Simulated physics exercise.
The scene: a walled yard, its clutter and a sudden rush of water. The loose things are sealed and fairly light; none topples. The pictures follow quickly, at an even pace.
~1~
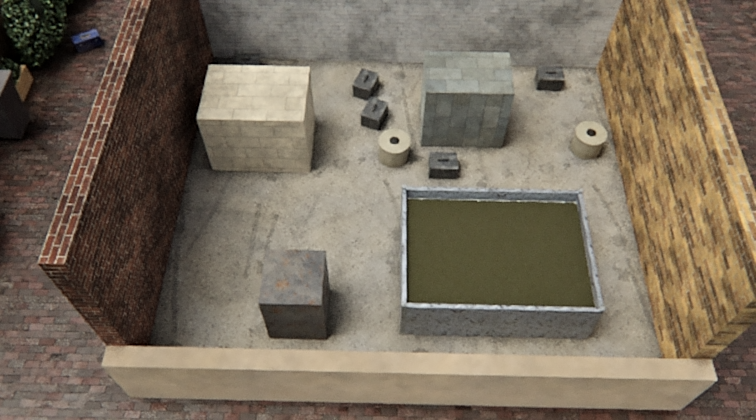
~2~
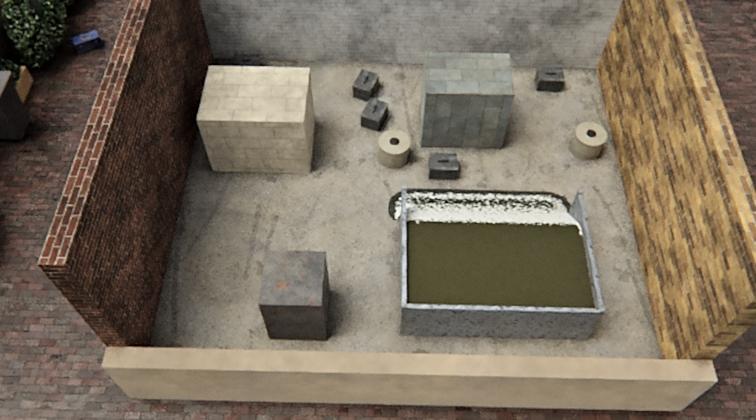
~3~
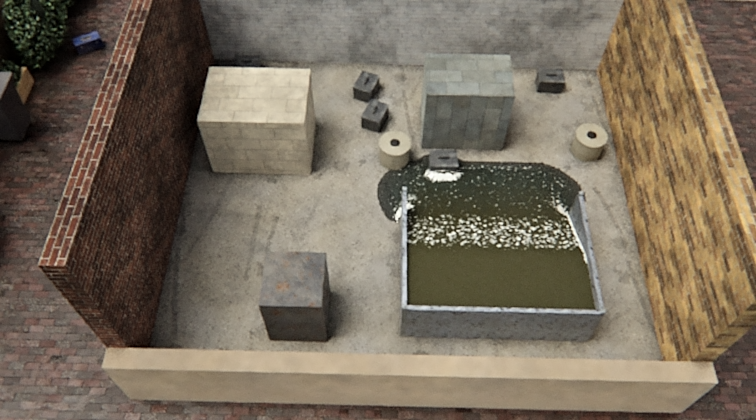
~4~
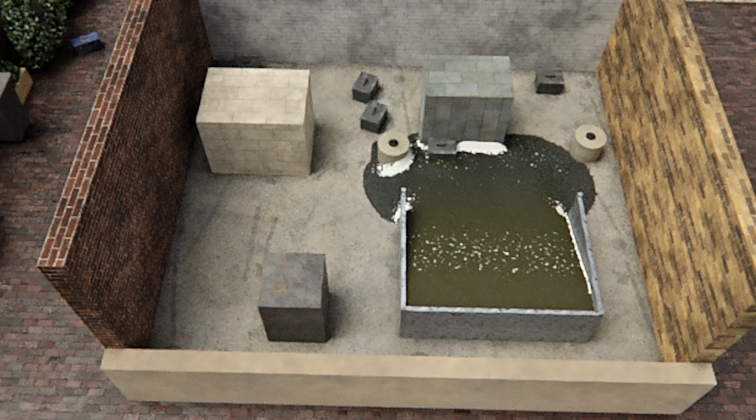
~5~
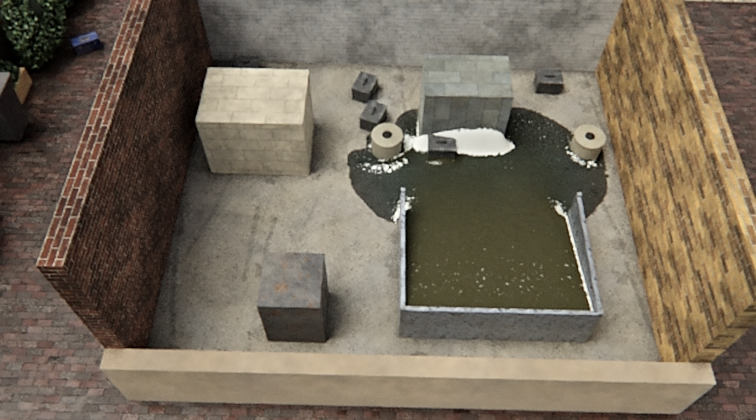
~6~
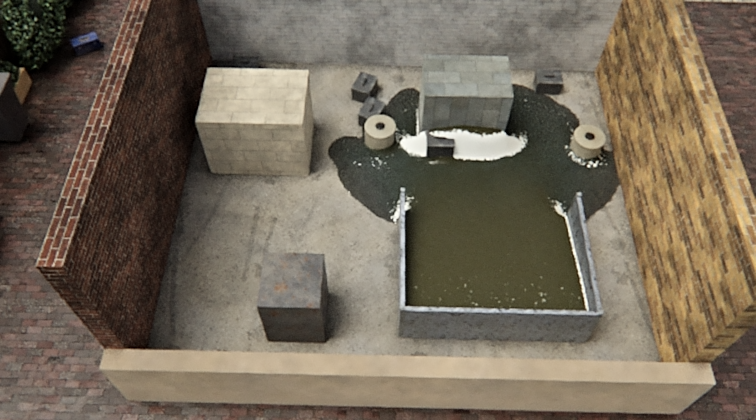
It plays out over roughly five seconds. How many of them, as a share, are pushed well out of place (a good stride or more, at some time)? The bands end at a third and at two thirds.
Share: At least two thirds.
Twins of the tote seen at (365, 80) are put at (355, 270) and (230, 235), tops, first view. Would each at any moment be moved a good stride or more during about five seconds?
One after the other: Short of that, moved that far.
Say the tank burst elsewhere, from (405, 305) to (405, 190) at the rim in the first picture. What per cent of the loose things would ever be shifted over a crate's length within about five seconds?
Roughly 40 per cent.
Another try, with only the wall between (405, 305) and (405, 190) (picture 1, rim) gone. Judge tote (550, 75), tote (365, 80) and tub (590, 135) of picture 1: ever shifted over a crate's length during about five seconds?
In turn: No, that far or more, less than that.
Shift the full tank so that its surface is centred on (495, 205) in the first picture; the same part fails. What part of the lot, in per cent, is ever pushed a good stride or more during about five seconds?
Roughly 100 per cent.
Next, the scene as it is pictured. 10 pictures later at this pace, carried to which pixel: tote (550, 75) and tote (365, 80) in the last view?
Roughly at (534, 51) and (320, 55).
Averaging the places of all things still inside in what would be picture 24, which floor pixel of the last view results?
Near (307, 95).
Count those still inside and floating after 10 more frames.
The number is 5.
A moment on, 1 of 8 are well off their spots; 2 afloat.
Next, 5 of 8 are well off their spots; 5 afloat.
Later, 8 of 8 are well off their spots; 7 afloat.
In the end, 8 of 8 are well off their spots, and 8 have been at some point; 8 afloat.
